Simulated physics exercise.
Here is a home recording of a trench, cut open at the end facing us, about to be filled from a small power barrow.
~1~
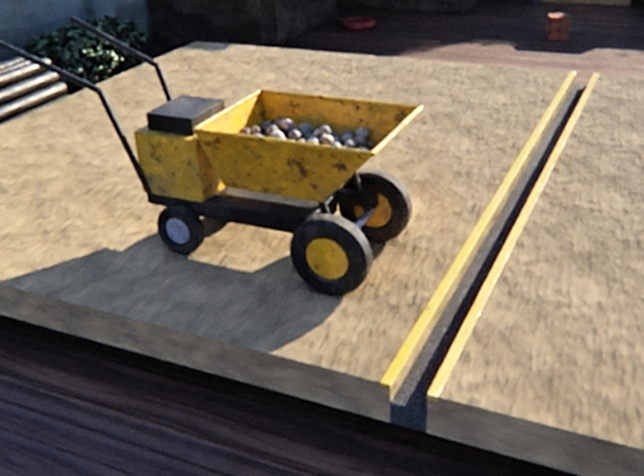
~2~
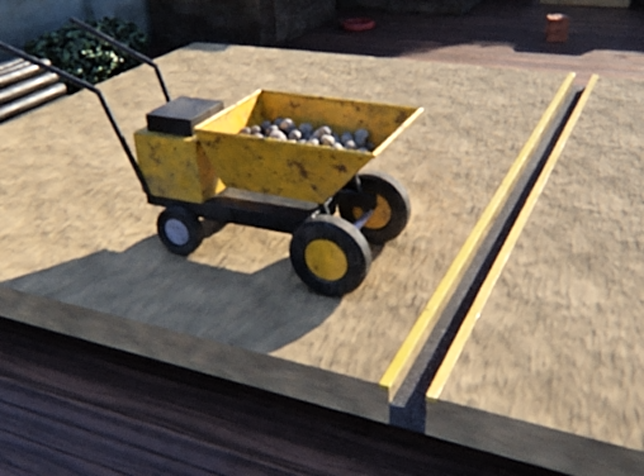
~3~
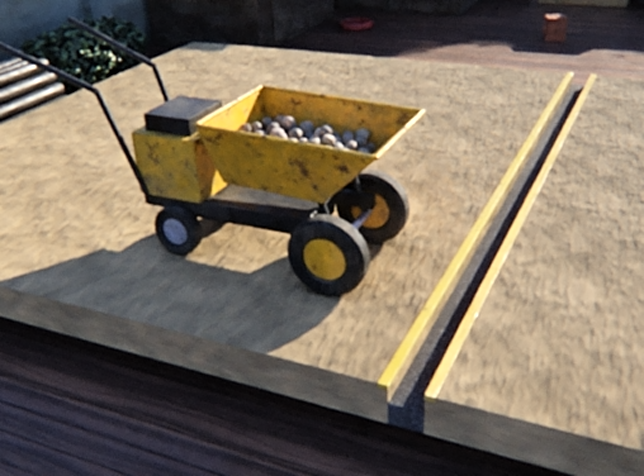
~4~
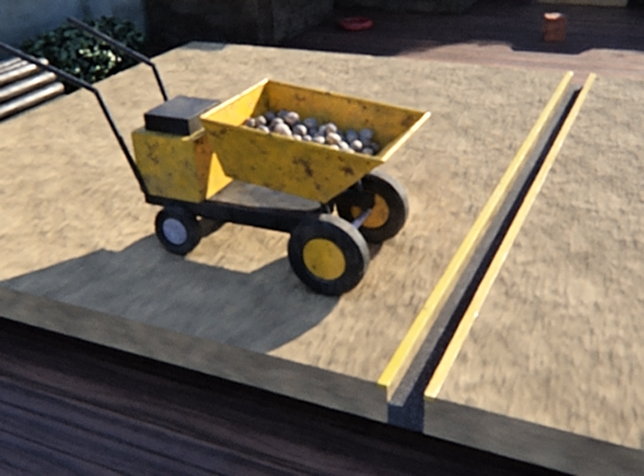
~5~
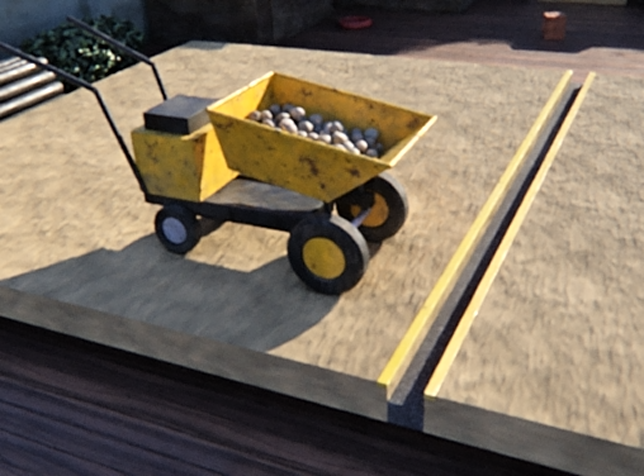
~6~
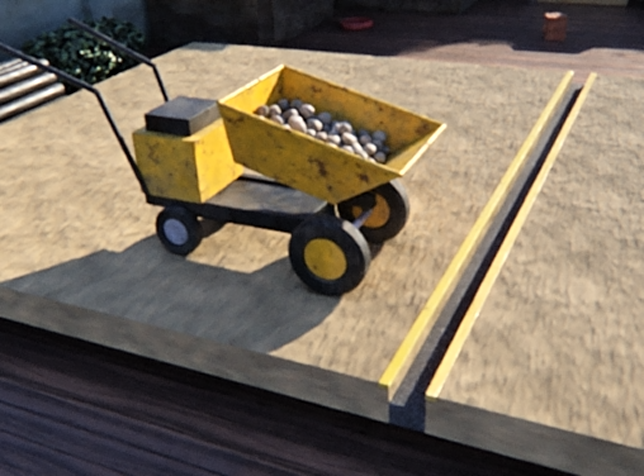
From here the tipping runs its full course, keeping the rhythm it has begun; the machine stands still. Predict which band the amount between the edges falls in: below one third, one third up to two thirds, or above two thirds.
It falls below one third.
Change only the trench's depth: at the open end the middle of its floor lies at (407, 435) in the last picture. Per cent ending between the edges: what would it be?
It works out to some 20 per cent.
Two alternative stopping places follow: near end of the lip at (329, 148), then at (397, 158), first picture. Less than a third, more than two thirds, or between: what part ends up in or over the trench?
Log - stop 1: In the middle band. Stop 2: Under a third.
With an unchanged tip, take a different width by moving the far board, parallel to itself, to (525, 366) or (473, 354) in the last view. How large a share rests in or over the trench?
Close to 90 per cent in the first, close to 50 per cent in the second.
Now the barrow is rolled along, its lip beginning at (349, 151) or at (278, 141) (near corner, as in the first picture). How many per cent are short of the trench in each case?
It comes out near 0 in a hundred for the first and near 60 in a hundred for the second.
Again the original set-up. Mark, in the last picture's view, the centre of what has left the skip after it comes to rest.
About (521, 289).
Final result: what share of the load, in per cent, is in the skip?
Something like 5 in every hundred.
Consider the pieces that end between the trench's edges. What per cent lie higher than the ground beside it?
About 30 in a hundred.
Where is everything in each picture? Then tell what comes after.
Lip of the skip near (372, 154), level; top of the load near (296, 138), river pebbles; first edge of the trench near (411, 340); far edge near (456, 350), the trench under half as wide as the skip, and about half as deep as wide, in the first picture.
Lip of the skip near (373, 156), level; top of the load near (296, 138), in the second picture.
Lip of the skip near (376, 158), tipped barely; top of the load near (297, 136), in the third picture.
Lip of the skip near (381, 162), tipped a little; top of the load near (281, 131), in the fourth picture.
Lip of the skip near (389, 167), tipped a little; top of the load near (286, 126), in the fifth picture.
Lip of the skip near (400, 175), tipped clearly; top of the load near (282, 126); first edge of the trench near (410, 340); far edge near (454, 350), in the sixth picture.
Shortly afterwards, skip tipped steeply; the whole lot in the skip.
Next, skip tipped steeply; near two thirds in the skip; only a few in or heaped over the trench; near a third beyond it.
Some moments later, skip tipped right over; a little in the skip; near a quarter in or heaped over the trench; the bulk beyond it.
In the end, skip tipped right over; only a few in the skip; near a quarter in or heaped over the trench; the bulk beyond it.
